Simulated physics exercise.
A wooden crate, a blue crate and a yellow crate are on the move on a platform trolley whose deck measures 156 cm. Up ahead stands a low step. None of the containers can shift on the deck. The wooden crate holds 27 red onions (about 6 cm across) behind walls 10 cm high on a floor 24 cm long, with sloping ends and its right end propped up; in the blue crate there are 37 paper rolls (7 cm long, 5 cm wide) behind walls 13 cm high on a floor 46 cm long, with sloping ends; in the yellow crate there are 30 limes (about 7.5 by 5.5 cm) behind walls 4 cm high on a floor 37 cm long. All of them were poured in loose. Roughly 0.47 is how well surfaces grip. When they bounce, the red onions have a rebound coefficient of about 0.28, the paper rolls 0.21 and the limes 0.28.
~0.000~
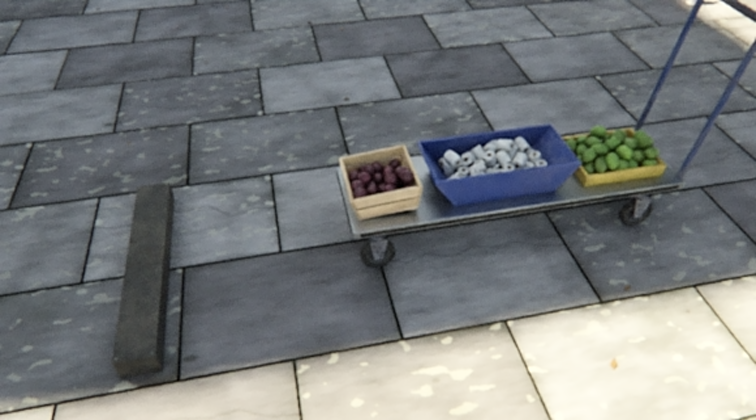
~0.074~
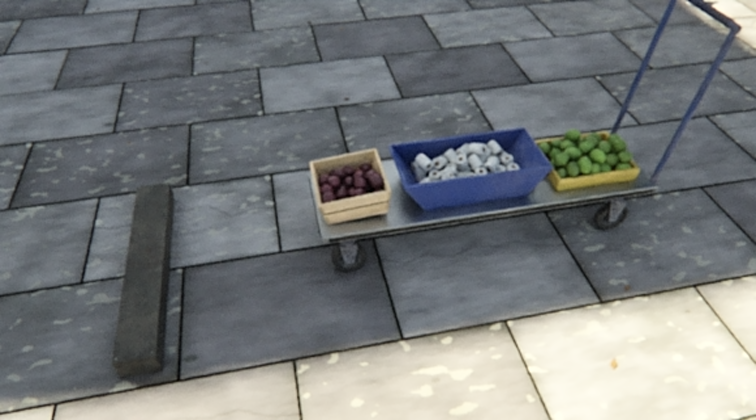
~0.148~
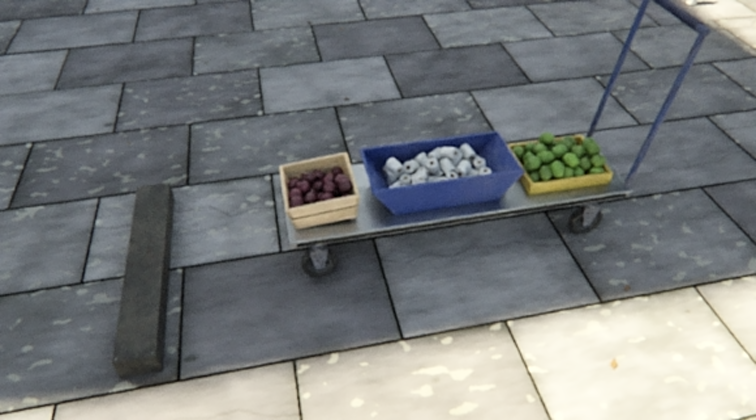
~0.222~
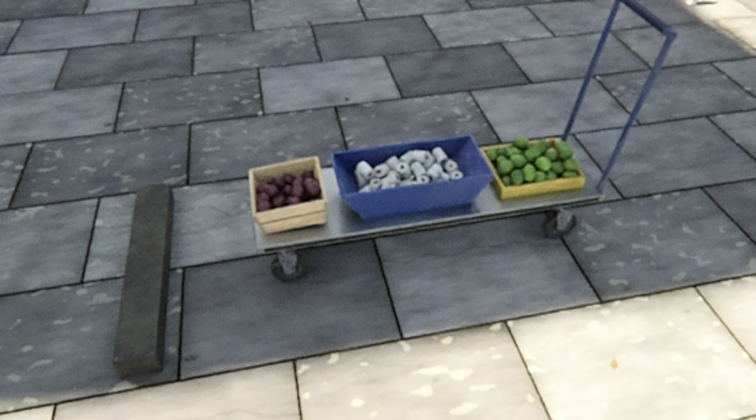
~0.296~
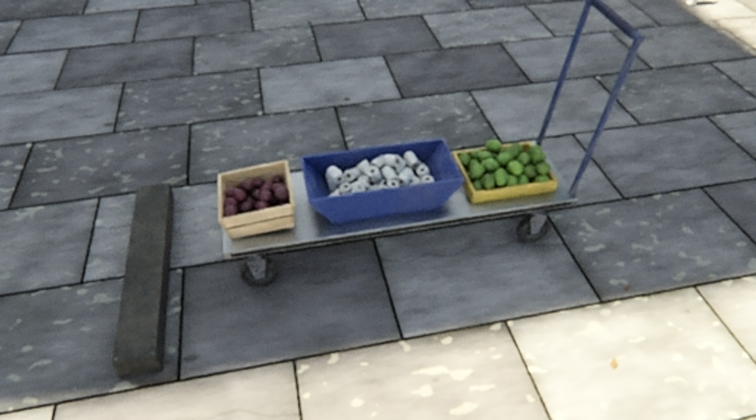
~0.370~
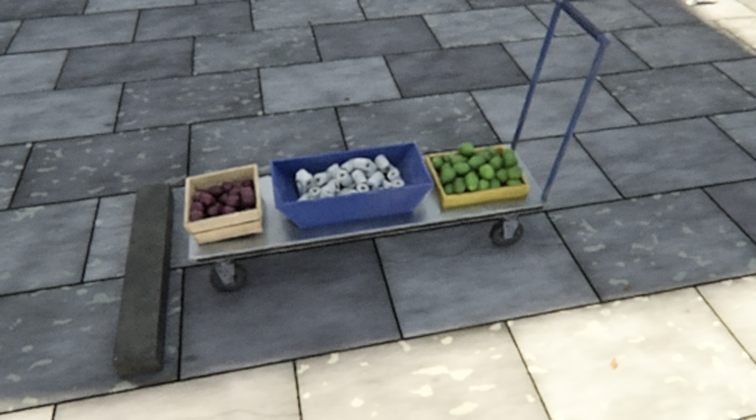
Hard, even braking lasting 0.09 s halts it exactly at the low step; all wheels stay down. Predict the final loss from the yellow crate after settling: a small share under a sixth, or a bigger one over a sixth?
In the end the yellow crate has shed a bigger share, over a sixth.
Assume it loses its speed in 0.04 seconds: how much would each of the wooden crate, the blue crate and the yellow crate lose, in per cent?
In that case wooden crate 0, blue crate 0, yellow crate 20 per cent.
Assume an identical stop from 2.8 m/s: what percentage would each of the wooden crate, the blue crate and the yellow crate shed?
Wooden crate 10 %, blue crate 10 %, yellow crate 30 %.
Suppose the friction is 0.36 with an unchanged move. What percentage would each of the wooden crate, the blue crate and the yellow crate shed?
In that setup wooden crate sheds 0 percent, blue crate sheds 0 percent, and yellow crate sheds 30 percent.
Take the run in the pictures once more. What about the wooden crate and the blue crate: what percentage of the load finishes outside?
I'd estimate wooden crate near 0 and blue crate near 0 per cent.
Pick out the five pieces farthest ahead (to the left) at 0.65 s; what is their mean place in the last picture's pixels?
I'd put them at about (151, 213).
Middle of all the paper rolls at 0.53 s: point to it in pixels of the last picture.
In the last view they're centred near (291, 194).
After 0.43 s, it begins to slow.
After 0.53 s, wooden crate 27 in, 0 out, blue crate 37 in, 0 out and yellow crate 29 in, 1 out.
After 0.65 s, wooden crate 27 in, 0 out, blue crate 37 in, 0 out and yellow crate 26 in, 4 out.
After 0.88 s, wooden crate 27 in, 0 out, blue crate 37 in, 0 out and yellow crate 22 in, 8 out.
Outcome (at 1.39 s), wooden crate 27 in, 0 out, blue crate 37 in, 0 out and yellow crate 22 in, 8 out. Asked share, 8 of 30, 27 per cent.
